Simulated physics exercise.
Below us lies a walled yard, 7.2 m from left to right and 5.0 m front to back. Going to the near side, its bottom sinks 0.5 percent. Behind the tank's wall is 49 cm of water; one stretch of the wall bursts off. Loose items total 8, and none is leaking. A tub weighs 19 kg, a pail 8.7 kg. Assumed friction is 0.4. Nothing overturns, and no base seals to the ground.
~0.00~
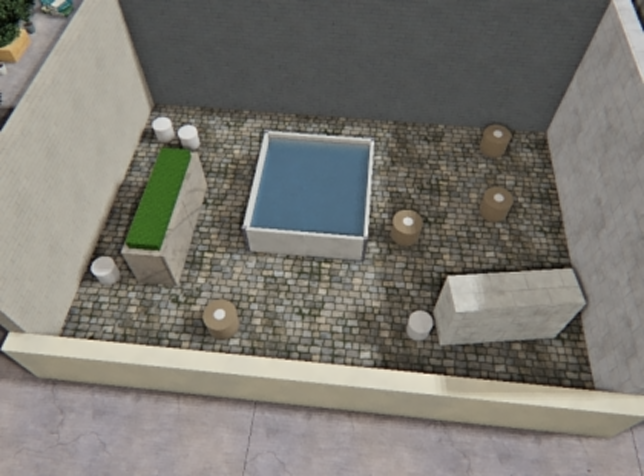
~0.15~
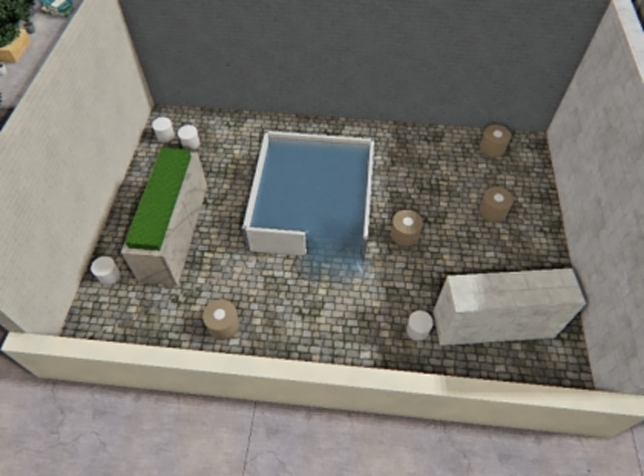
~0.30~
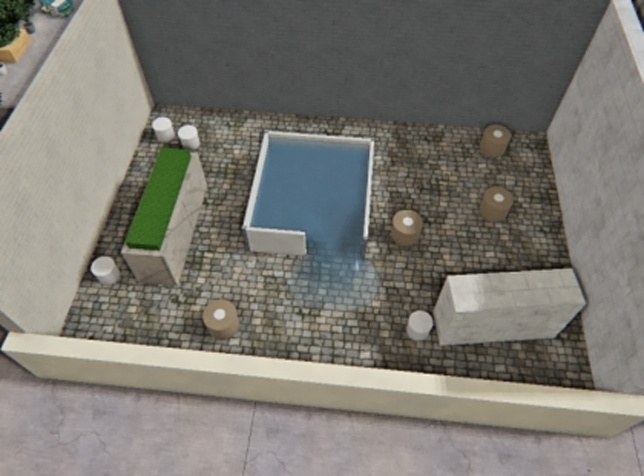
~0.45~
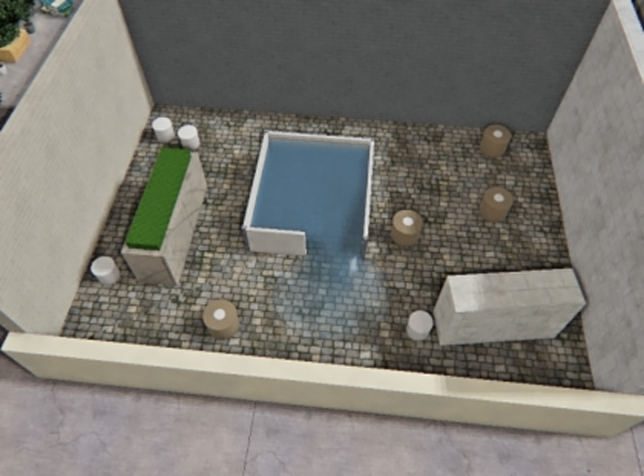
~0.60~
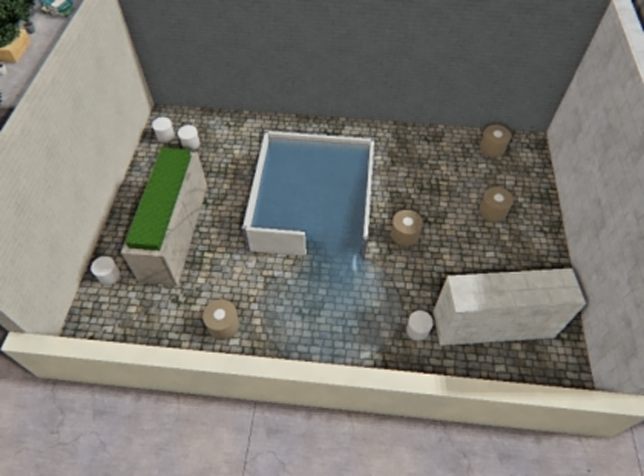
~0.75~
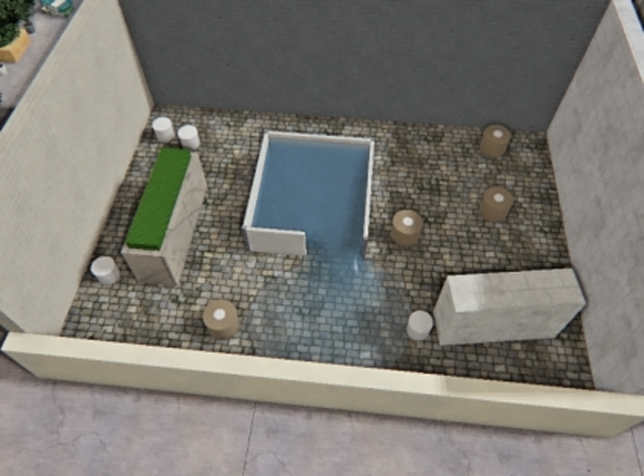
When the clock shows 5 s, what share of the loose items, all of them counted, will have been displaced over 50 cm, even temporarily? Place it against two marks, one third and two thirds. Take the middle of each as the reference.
Short of one third.
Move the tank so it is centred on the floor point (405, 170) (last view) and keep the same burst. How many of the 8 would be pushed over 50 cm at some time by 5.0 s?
That gives 2 of them.
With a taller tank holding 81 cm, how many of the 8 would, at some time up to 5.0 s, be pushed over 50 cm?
That would give 3.
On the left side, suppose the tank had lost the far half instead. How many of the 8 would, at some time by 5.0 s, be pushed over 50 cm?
Then the count would be 3.
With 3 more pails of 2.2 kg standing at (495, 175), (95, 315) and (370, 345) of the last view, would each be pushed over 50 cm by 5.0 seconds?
Result, in sequence: Below the mark / above the mark / above the mark.
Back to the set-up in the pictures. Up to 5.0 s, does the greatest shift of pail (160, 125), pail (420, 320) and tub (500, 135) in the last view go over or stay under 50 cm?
Result, in order: Undershooting / overshooting / undershooting.
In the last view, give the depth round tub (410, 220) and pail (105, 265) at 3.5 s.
I'd estimate 0 cm for the first and 6 cm for the second.
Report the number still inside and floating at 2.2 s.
Answer: 0.
After 1.1 s 0 of 8 are over 50 cm from their spots; 0 afloat.
After 2.2 s 1 of 8 are over 50 cm from their spots; 0 afloat.
After 3.5 s 1 of 8 are over 50 cm from their spots; 1 afloat.
After 5.0 s 1 of 8 are over 50 cm from their spots, and 1 have been at some point; 0 afloat.
